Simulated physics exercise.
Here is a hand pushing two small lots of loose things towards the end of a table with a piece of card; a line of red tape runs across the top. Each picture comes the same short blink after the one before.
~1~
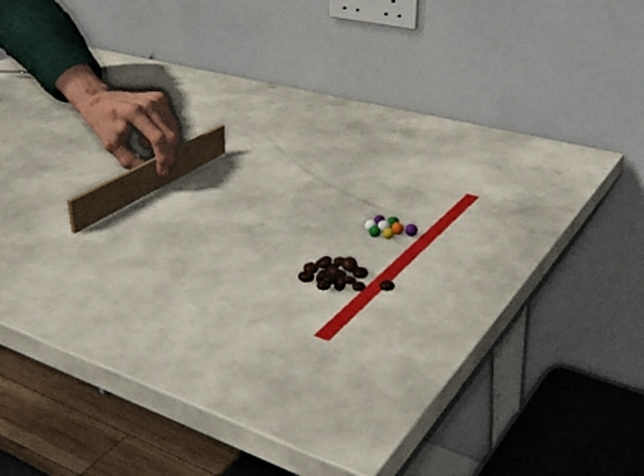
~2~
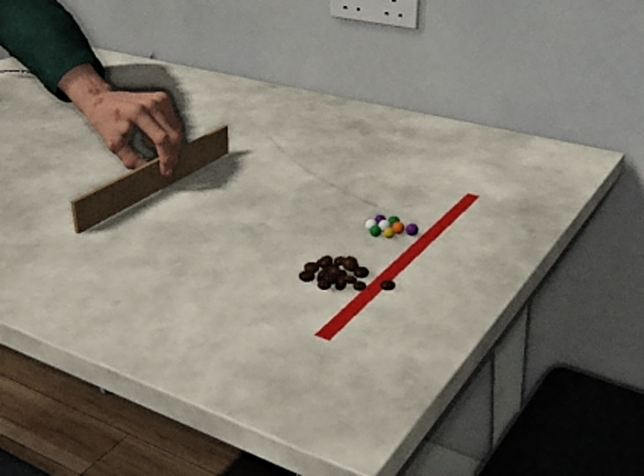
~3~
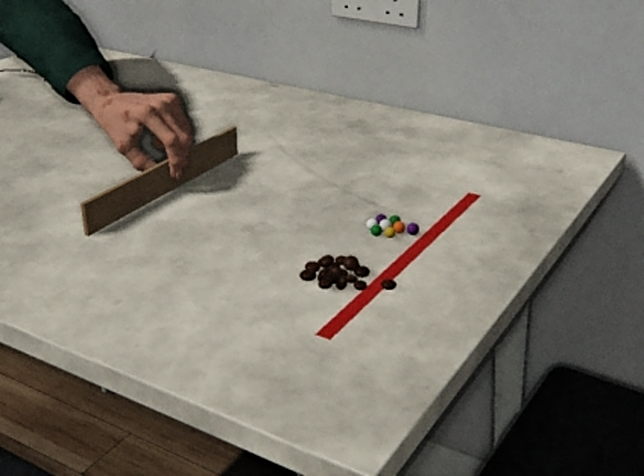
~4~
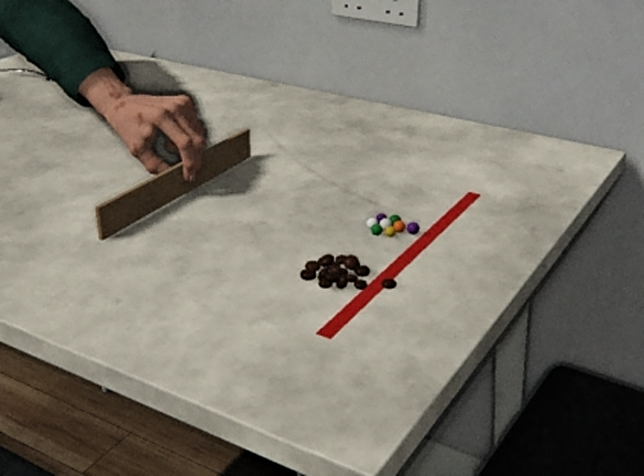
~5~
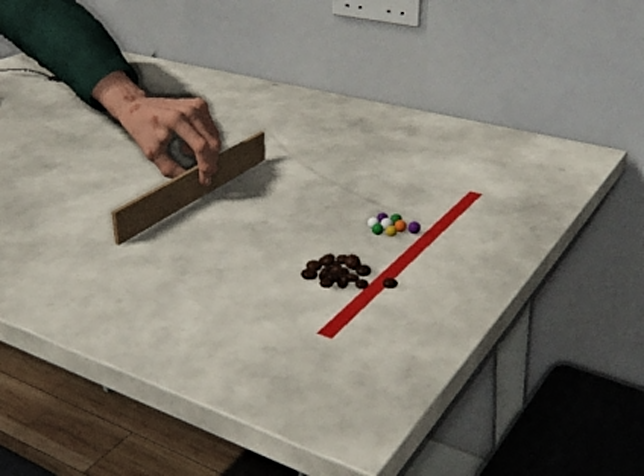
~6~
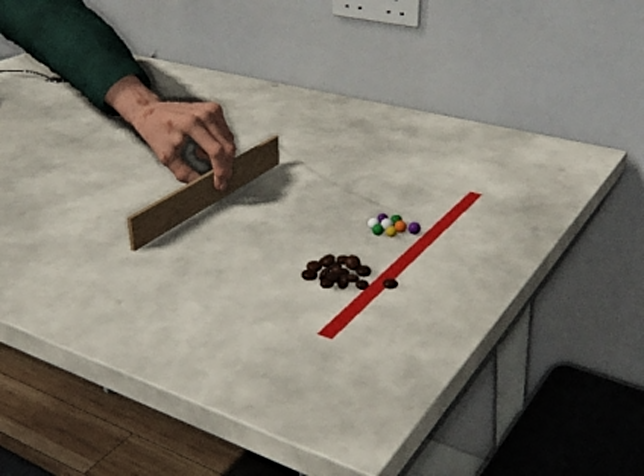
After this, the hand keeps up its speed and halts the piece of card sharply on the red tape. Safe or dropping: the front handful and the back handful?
Front handful: It keeps clear of the drop. Back handful: It sends some to the floor.
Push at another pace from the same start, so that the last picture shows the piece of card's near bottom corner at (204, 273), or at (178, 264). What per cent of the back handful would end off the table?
The first gives 100 %, the second 100 %.
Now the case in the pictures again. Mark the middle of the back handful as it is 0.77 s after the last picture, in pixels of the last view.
Roughly at (460, 238).
Then, 0.37 s later than the last frame, piece of card still moving, near (311, 199); front handful all on the table, its front near (390, 284); back handful all on the table, its front near (415, 228).
Then, 0.77 s later than the last frame, piece of card stopped at the red tape; front handful all on the table, its front near (426, 308); back handful all on the table, its front near (491, 237).
Then, 1.05 s later than the last frame, piece of card stopped at the red tape; front handful all on the table, its front near (428, 309); back handful all on the table, its front near (562, 254).
When it is over, piece of card stopped at the red tape; front handful all on the table, its front near (428, 309); back handful every one over the edge.
